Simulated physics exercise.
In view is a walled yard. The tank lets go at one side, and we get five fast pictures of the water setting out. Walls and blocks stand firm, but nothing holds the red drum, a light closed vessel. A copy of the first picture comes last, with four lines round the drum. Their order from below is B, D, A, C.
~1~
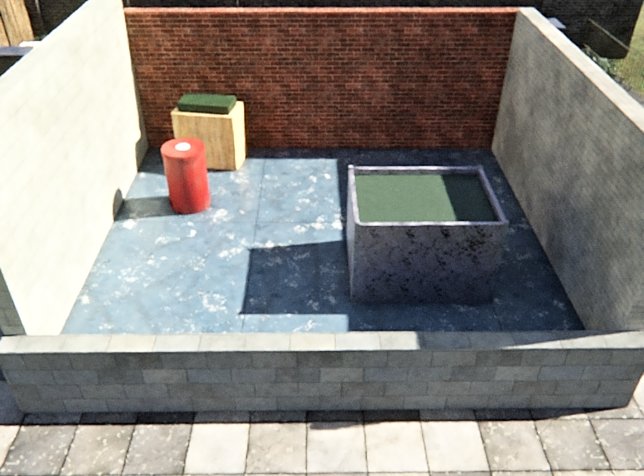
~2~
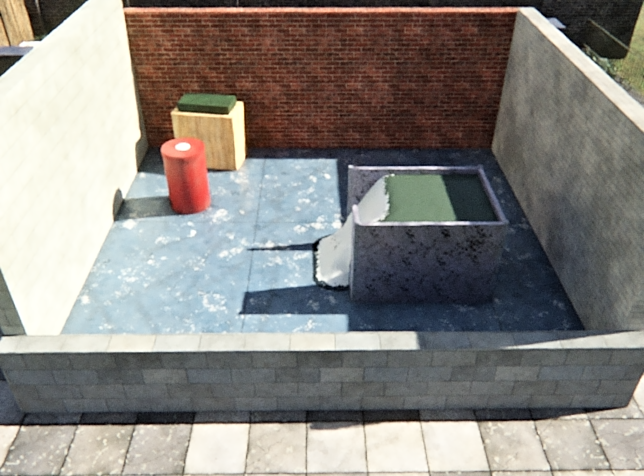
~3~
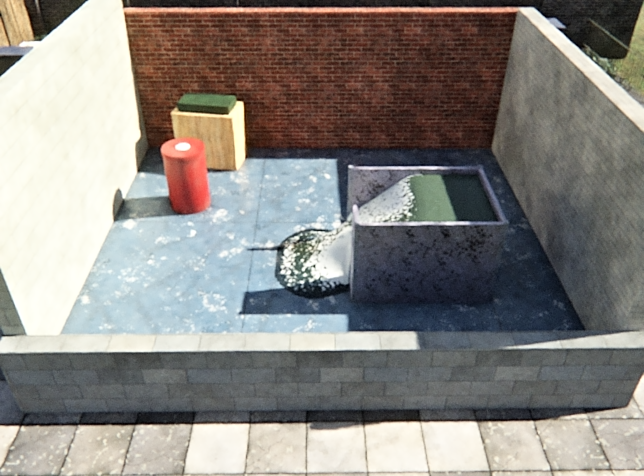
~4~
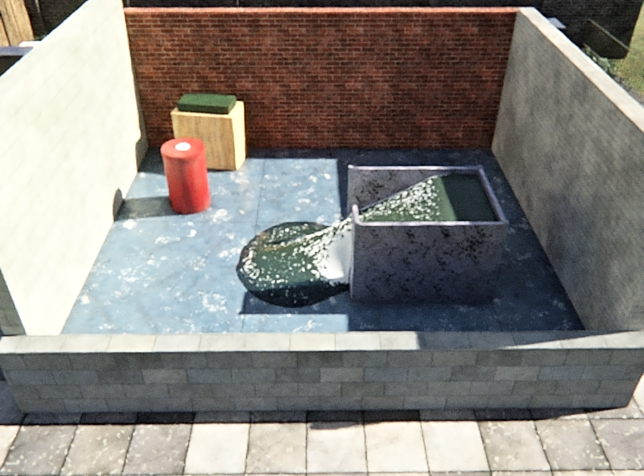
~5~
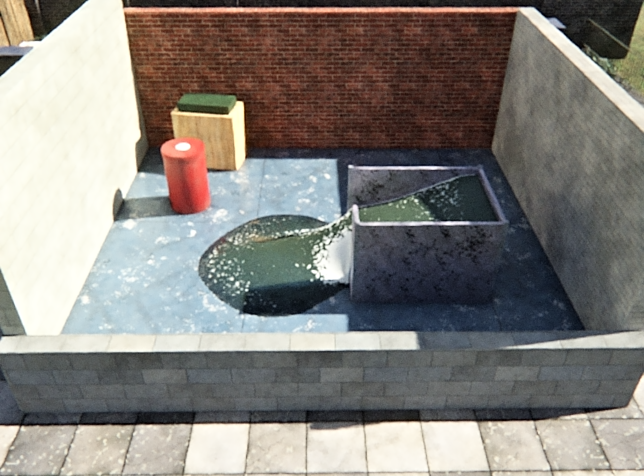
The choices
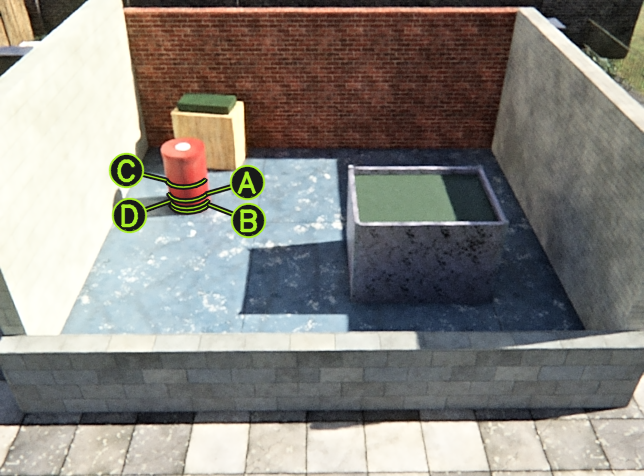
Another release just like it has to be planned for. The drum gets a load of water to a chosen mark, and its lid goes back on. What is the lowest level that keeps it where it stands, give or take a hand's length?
C.
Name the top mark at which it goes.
That would be A.
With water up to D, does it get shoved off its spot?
Yes, it does.
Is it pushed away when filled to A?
Yes, that goes wrong.
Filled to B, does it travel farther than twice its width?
Yes, it does.
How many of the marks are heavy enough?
One of them.
In lime, A at (185, 201); B at (187, 212); C at (183, 187); D at (186, 208); from the bottom up B, D, A, C.
With A, it is pushed about its own width away.
With B, it is pushed about 3 times its own width away.
With C, it does not move.
With D, it is pushed about twice its own width away.
